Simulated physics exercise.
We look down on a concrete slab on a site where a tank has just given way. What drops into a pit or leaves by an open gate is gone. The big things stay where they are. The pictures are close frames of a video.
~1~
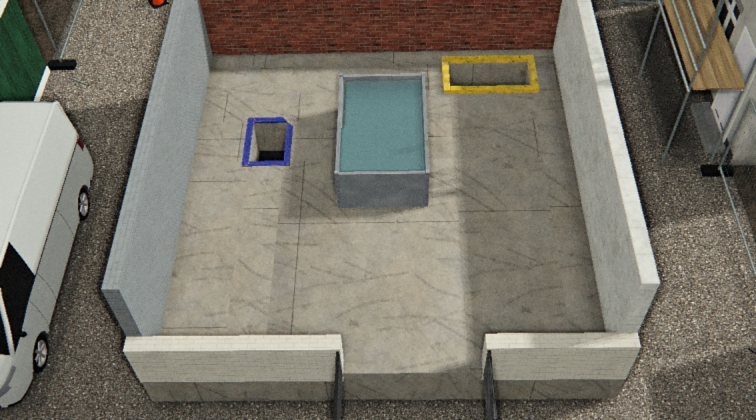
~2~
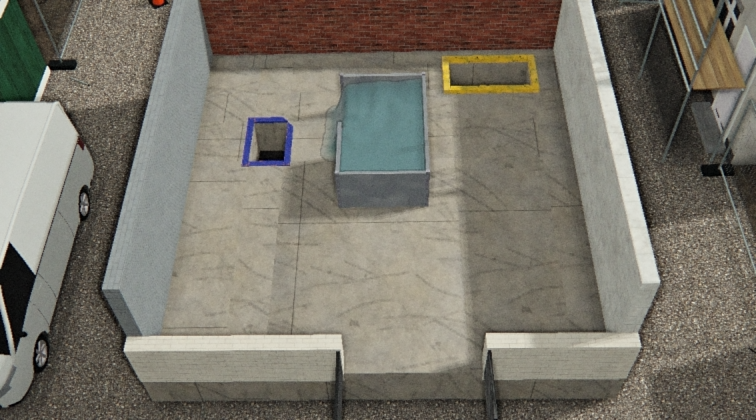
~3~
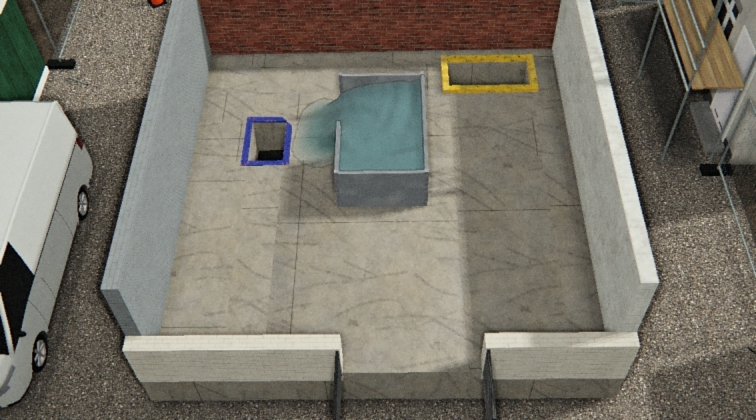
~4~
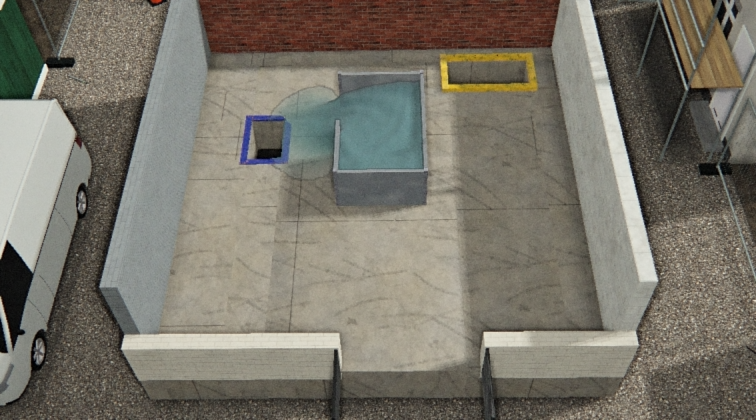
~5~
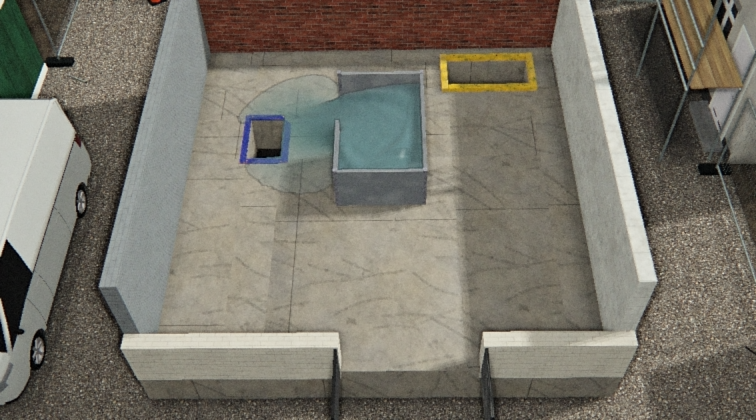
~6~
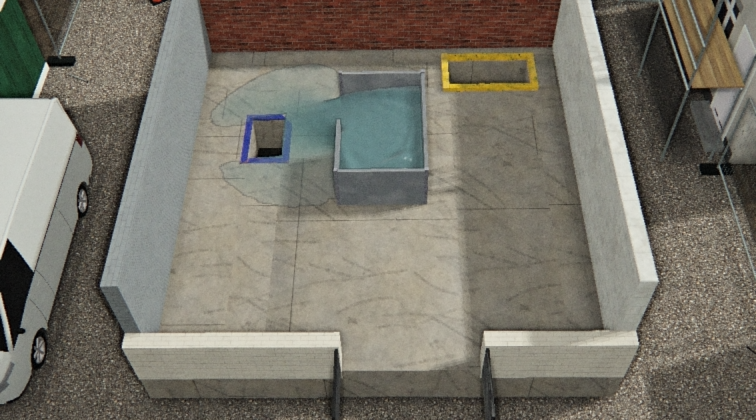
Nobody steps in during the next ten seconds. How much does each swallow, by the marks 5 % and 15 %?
One by one: The gate takes under 5 %; the blue pit takes over 15 %; the yellow pit takes under 5 %.
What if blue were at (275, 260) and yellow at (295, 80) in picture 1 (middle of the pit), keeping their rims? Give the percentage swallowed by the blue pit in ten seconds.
Parts in a hundred: Blue 10.
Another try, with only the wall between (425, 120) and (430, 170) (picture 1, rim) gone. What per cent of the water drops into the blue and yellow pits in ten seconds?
In per cent: Blue 4, yellow 8.
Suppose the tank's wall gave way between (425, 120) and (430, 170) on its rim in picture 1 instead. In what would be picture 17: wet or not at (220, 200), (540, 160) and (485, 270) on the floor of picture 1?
In that order: Free of water, covered, flooded.
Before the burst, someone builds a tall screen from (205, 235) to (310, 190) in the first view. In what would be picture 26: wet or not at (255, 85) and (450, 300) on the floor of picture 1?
One after the other: Covered, clear.
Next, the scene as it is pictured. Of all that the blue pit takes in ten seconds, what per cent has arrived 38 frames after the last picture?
Some 85 per cent.
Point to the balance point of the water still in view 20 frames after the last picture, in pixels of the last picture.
I would point to (309, 135).
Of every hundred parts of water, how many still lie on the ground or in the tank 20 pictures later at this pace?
Roughly 66 per cent.
A moment on, water covers 20 % of the floor; the gate 0 %, the blue pit 15 %, the yellow pit 0 %.
Next, water covers 20 % of the floor; the gate 0 %, the blue pit 24 %, the yellow pit 0 %.
Then, water covers 30 % of the floor; the gate 0 %, the blue pit 34 %, the yellow pit 0 %.
Later, water covers 50 % of the floor; the gate 0 %, the blue pit 43 %, the yellow pit 0 %.
In the end, water covers 70 % of the floor; the gate 1 %, the blue pit 50 %, the yellow pit 0 %.
